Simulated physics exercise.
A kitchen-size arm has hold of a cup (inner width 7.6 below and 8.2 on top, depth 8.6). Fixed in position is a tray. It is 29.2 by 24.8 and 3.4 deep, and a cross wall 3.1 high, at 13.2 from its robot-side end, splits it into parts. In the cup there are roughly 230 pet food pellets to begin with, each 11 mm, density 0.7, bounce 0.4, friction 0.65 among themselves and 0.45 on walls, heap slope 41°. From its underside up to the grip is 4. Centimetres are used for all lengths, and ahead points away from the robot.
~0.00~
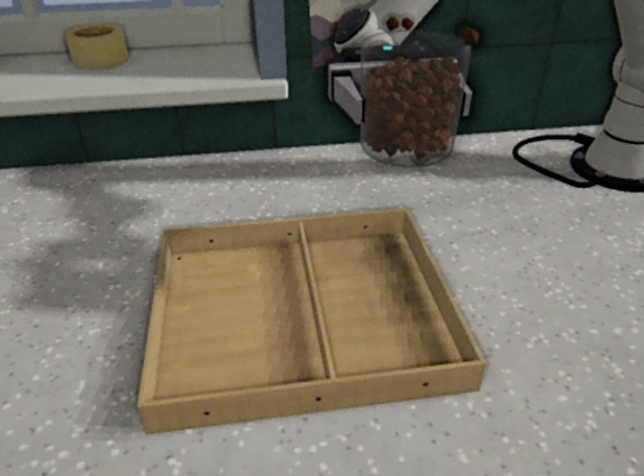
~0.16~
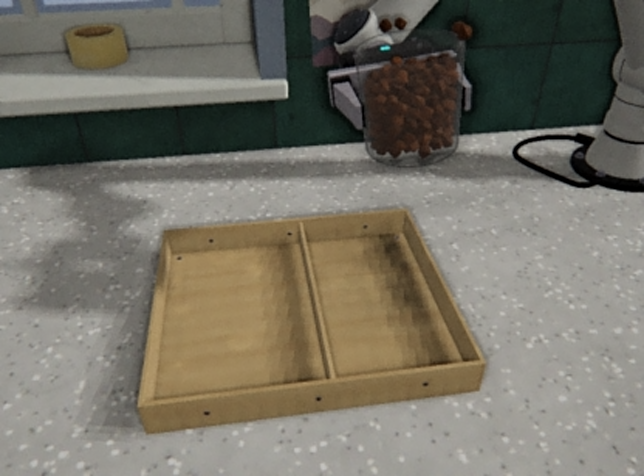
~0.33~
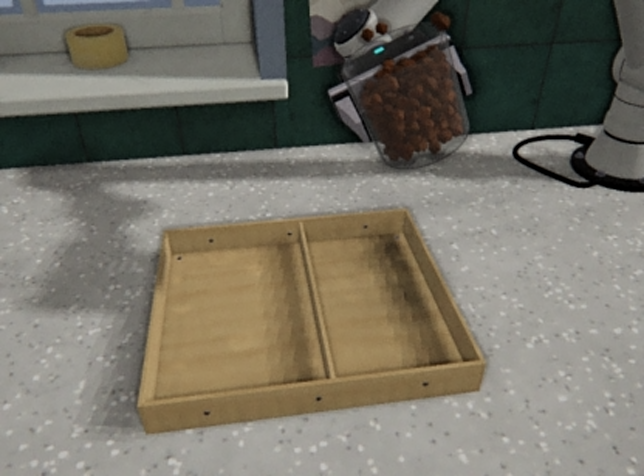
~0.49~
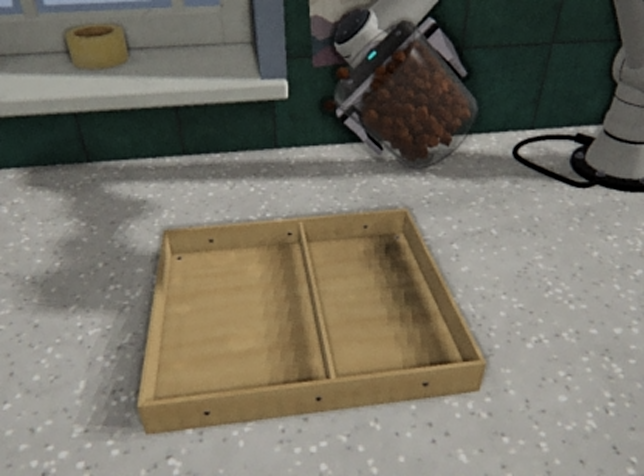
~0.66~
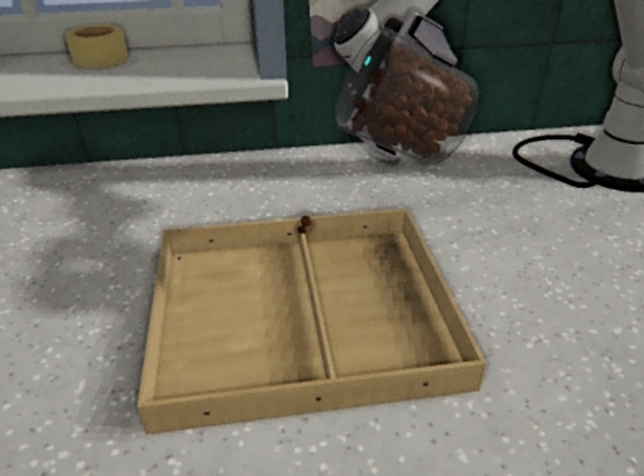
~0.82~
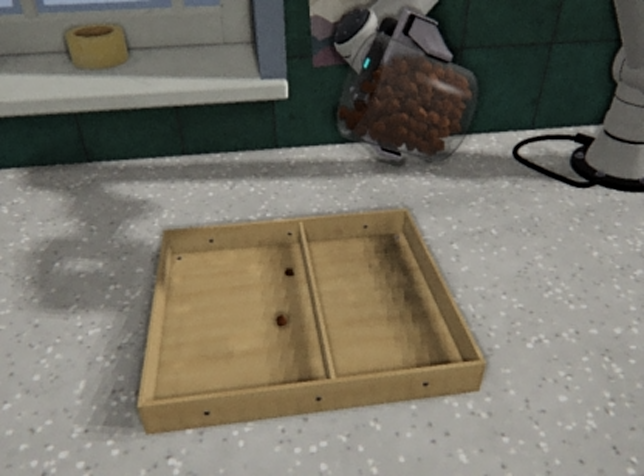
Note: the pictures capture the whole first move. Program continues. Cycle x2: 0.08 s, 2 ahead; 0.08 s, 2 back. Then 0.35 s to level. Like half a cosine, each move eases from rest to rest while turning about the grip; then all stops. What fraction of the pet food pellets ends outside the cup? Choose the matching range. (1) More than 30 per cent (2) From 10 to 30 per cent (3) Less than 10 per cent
Option 2: From 10 to 30 per cent.
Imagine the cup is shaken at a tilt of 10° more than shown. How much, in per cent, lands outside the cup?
35 %.
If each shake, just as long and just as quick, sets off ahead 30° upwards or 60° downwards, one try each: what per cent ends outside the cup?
Near 25 and 5 percent respectively.
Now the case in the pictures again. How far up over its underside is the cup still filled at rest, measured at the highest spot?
Roughly 8.0 cm.
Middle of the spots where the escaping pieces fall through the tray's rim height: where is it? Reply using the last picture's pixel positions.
Centre: About (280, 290).
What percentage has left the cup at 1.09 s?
By then near 10 % is out.
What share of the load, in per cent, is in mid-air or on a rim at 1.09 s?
I'd reckon close to 8 per cent.
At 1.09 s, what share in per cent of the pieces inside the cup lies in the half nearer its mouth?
Roughly 50 %.
After 1.09 s, tilted 68° forward, highest piece 25 above the table; 212 in the cup, 4 in the far-side part, 18 in flight or on a rim.
After 1.36 s, tilted 22° forward, highest piece 27 above the table; 187 in the cup, 44 in the far-side part, 3 in the robot-side part.
After 1.69 s, level, highest piece 27 above the table; 187 in the cup, 44 in the far-side part, 3 in the robot-side part.
After 2.74 s, level, highest piece 27 above the table; 187 in the cup, 44 in the far-side part, 3 in the robot-side part.
At rest, 187 in the cup, 44 in the far-side part, 3 in the robot-side part. That is 20 % outside the cup.
